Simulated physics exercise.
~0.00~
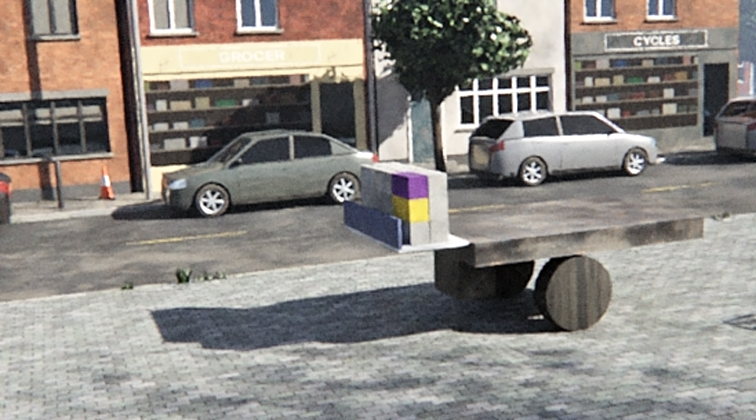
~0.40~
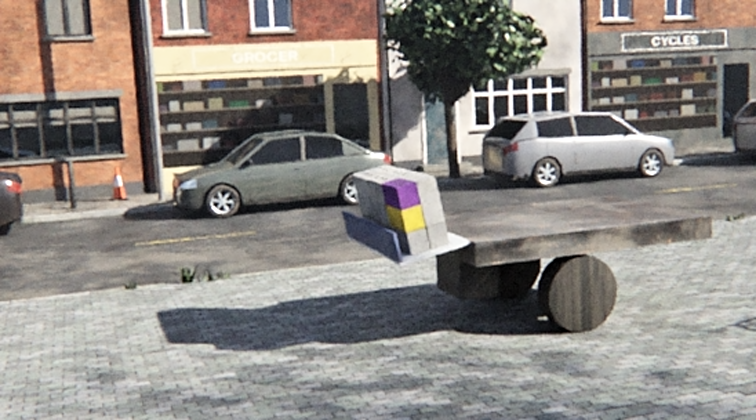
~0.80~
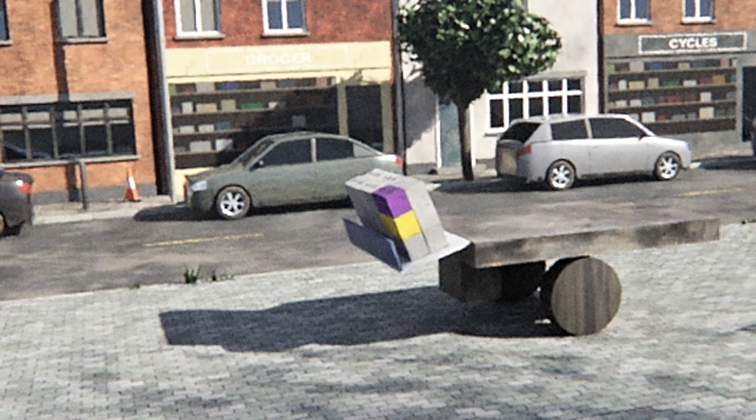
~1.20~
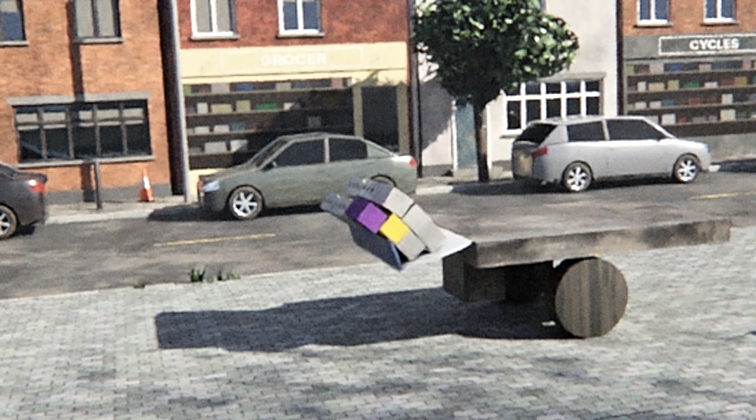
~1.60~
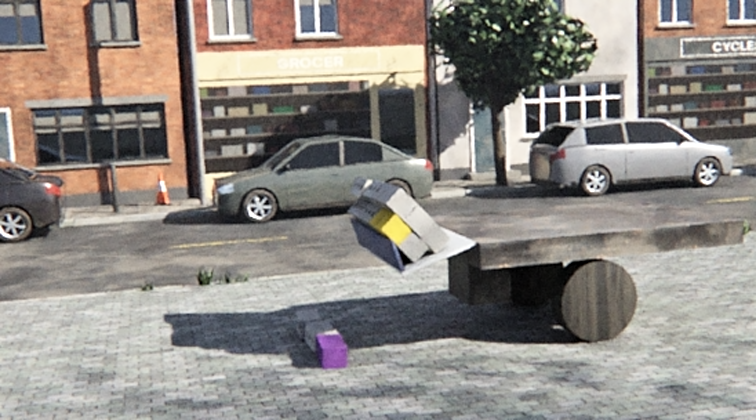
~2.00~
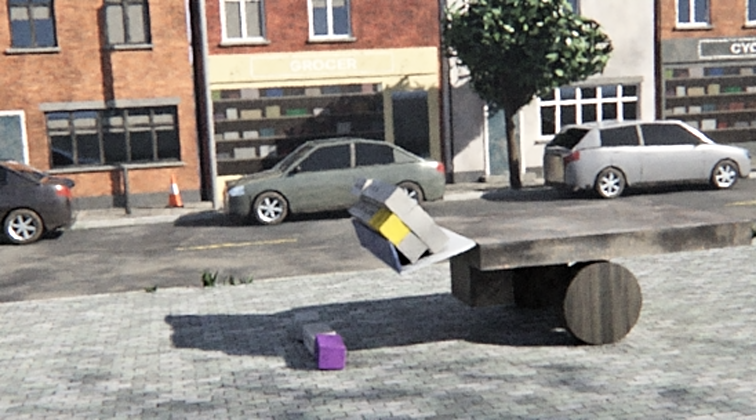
A flat-bed's rear flap droops, tilting its stacked blocks, and the purple one falls to the paving.
